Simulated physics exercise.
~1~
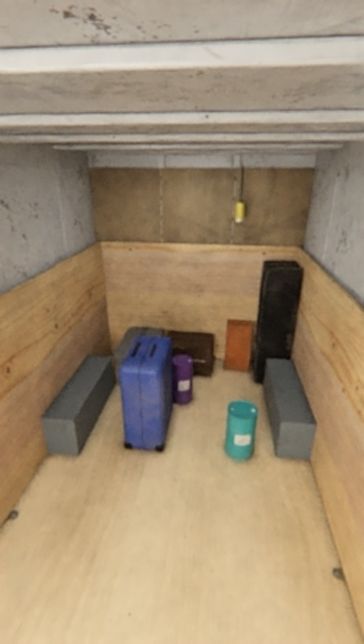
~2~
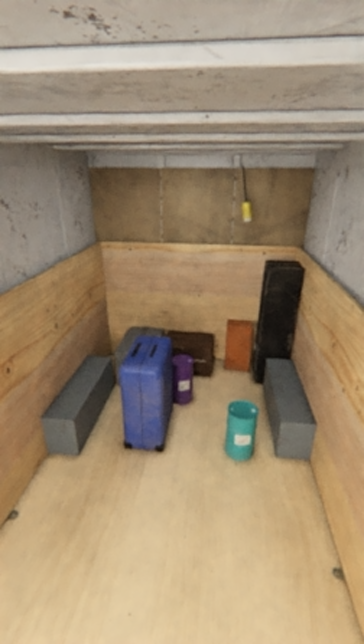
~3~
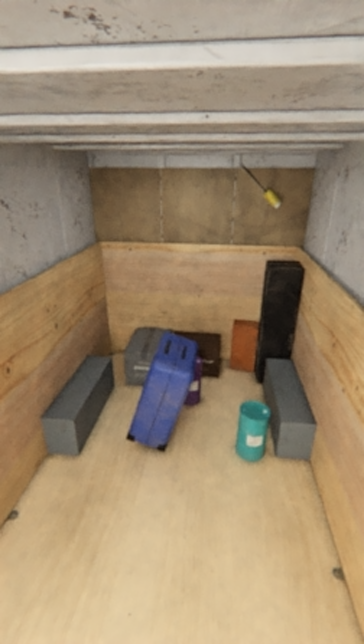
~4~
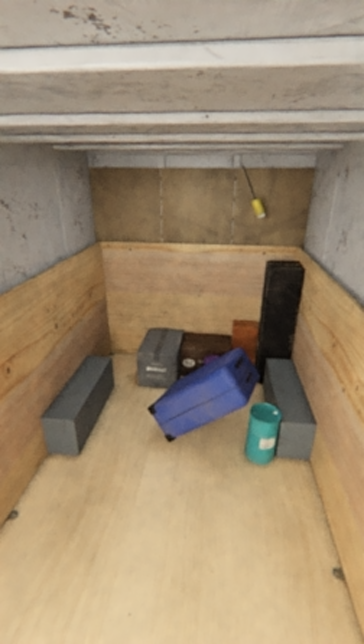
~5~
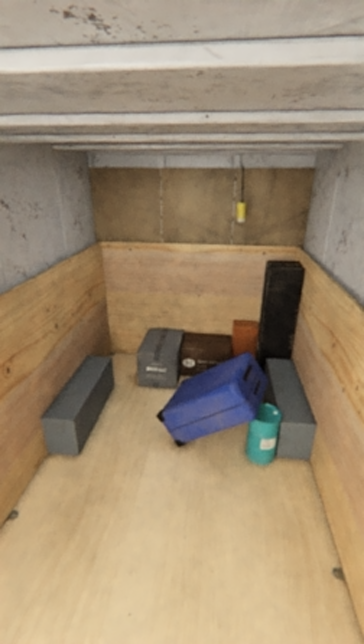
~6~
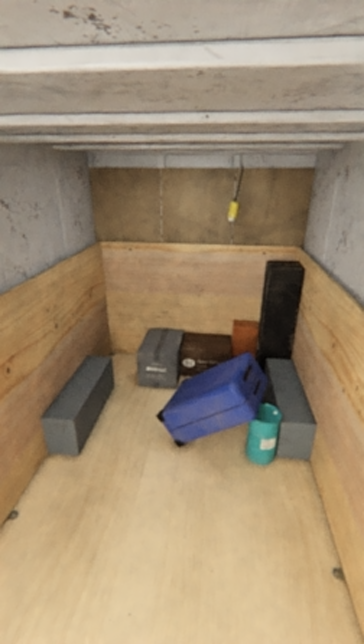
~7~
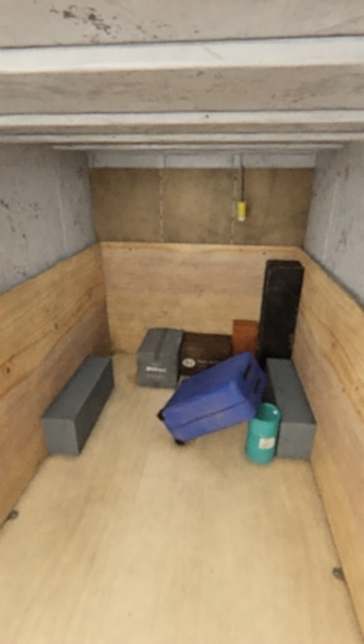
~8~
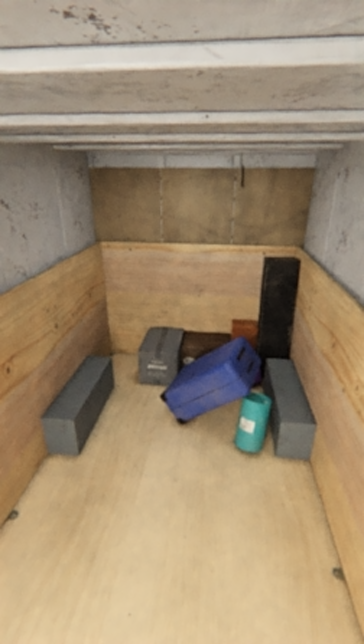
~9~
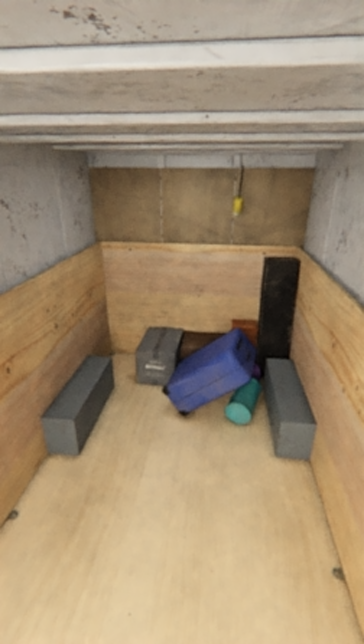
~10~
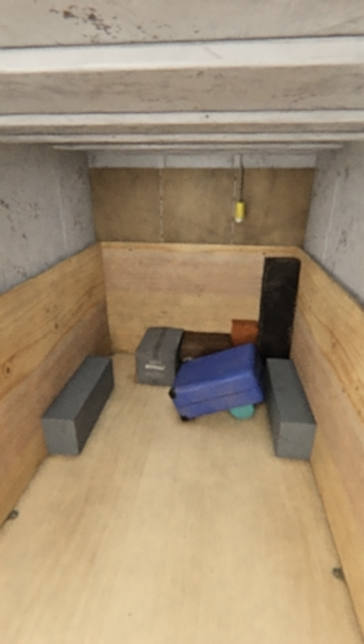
The plywood-lined load bay of a van is seen from the rear, looking towards the cab, with a yellow lamp hanging on a cord and grey wheel boxes along both sides. An upright blue suitcase stands left of centre before a grey box, with purple and turquoise canisters, brown and orange boxes and a tall black box to the right. The load slides right, and the suitcase tilts over, hiding the purple canister. After a steady spell, things shift forwards and the turquoise canister tips over. Finally the suitcase lies on its side, partly covering the turquoise canister, while the black box still stands.
